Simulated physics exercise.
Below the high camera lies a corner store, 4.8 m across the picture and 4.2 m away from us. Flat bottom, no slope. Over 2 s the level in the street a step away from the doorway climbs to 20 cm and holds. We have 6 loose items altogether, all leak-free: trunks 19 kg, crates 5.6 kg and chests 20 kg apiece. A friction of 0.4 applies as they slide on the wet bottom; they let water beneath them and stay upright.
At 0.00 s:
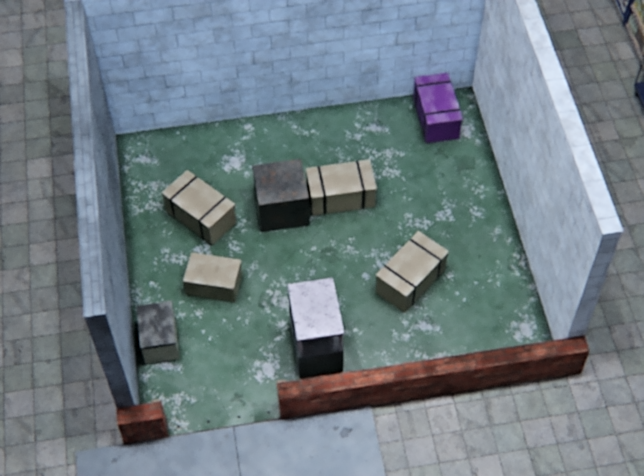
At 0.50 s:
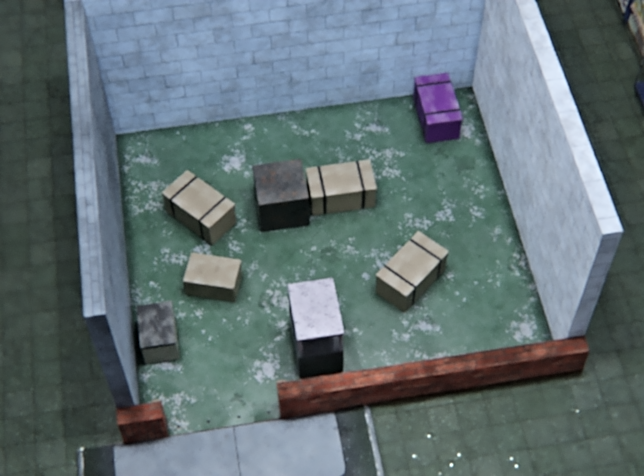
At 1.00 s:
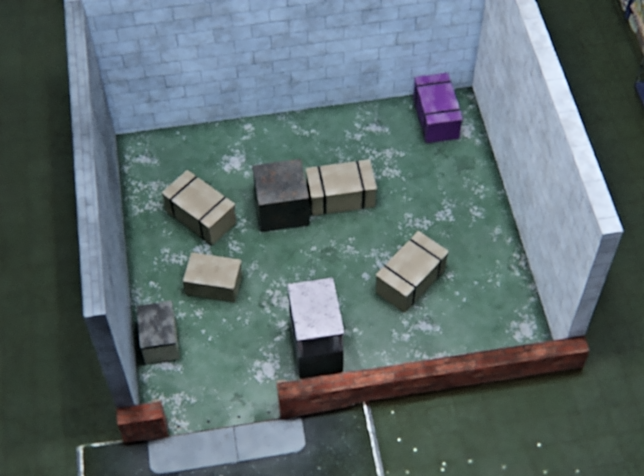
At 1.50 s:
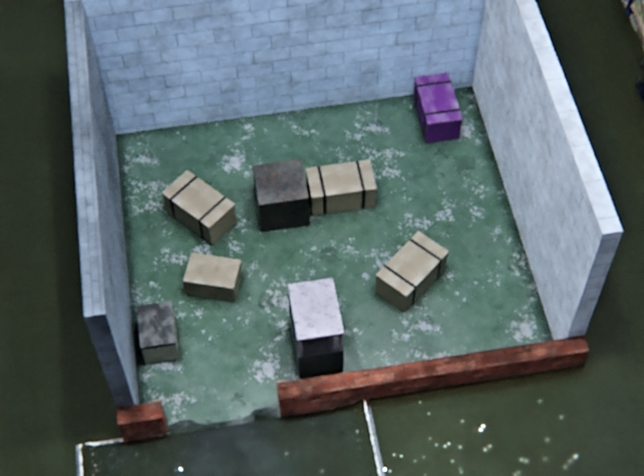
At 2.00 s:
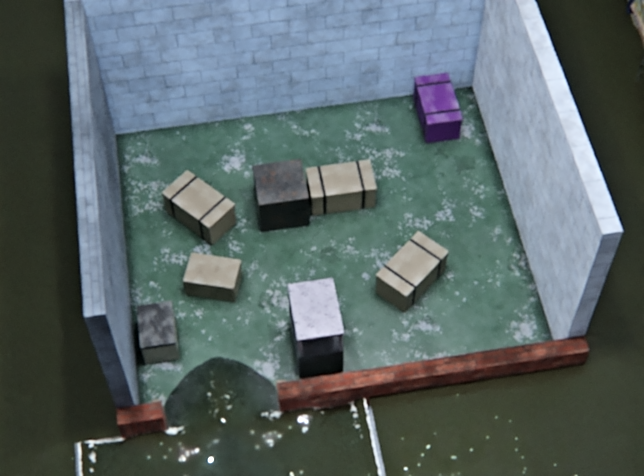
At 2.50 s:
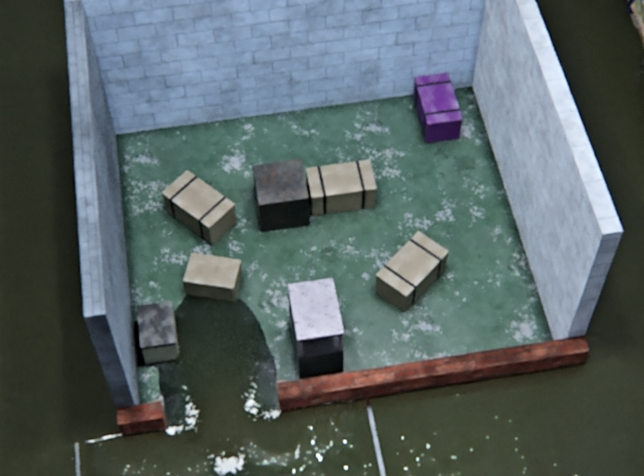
Dark water spreads over the paving around a walled store and covers the pale ramp at its entrance, then flows through the gap in the low brick-red barrier onto the green floor, while the boxes inside stay still.
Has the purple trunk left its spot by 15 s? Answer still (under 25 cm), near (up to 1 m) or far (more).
Far.
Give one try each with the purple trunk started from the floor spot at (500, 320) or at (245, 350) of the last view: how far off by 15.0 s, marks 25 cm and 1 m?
The first time it wanders far off, the second time it wanders far off.
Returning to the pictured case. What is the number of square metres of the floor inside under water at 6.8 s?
Around 14 m2 of it.
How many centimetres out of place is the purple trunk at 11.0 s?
By that time, close to 80 cm.
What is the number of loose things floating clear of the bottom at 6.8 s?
2.
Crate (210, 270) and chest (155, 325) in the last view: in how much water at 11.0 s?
Roughly 14 and 6 cm.
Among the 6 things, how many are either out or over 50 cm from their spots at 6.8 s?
By my tally, 3.
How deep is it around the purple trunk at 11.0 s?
Near 11 cm deep.
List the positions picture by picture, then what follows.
The first frame shows the purple trunk at (438, 98), on the bottom; water covers 0.0 m2; 0 of 6 have shifted.
The second frame shows the purple trunk at (438, 98), on the bottom; 0.0 m2 under water; 0 of 6 have shifted.
The third frame shows the purple trunk at (438, 98), on the bottom; water covers 0.0 m2; 0 of 6 have shifted.
The fourth frame shows the purple trunk at (438, 98), on the bottom; 0.0 m2 under water; 0 of 6 have shifted.
The fifth frame shows the purple trunk at (438, 98) rests on the ground; water covers 0.6 m2; 0 of 6 have shifted.
The sixth frame shows the purple trunk at (438, 98) rests on the ground; 1.5 m2 under water; 0 of 6 have shifted.
After 3.5 s the purple trunk is near (438, 98), 0.0 m from its start, aground; 1 afloat.
After 6.8 s the purple trunk is near (438, 98), 0.0 m from its start, aground; 2 afloat.
After 11.0 s the purple trunk is near (471, 138), 0.8 m from its start, afloat; 4 afloat.
After 15.0 s the purple trunk is near (474, 317), 3.3 m from its start, afloat; 6 afloat.
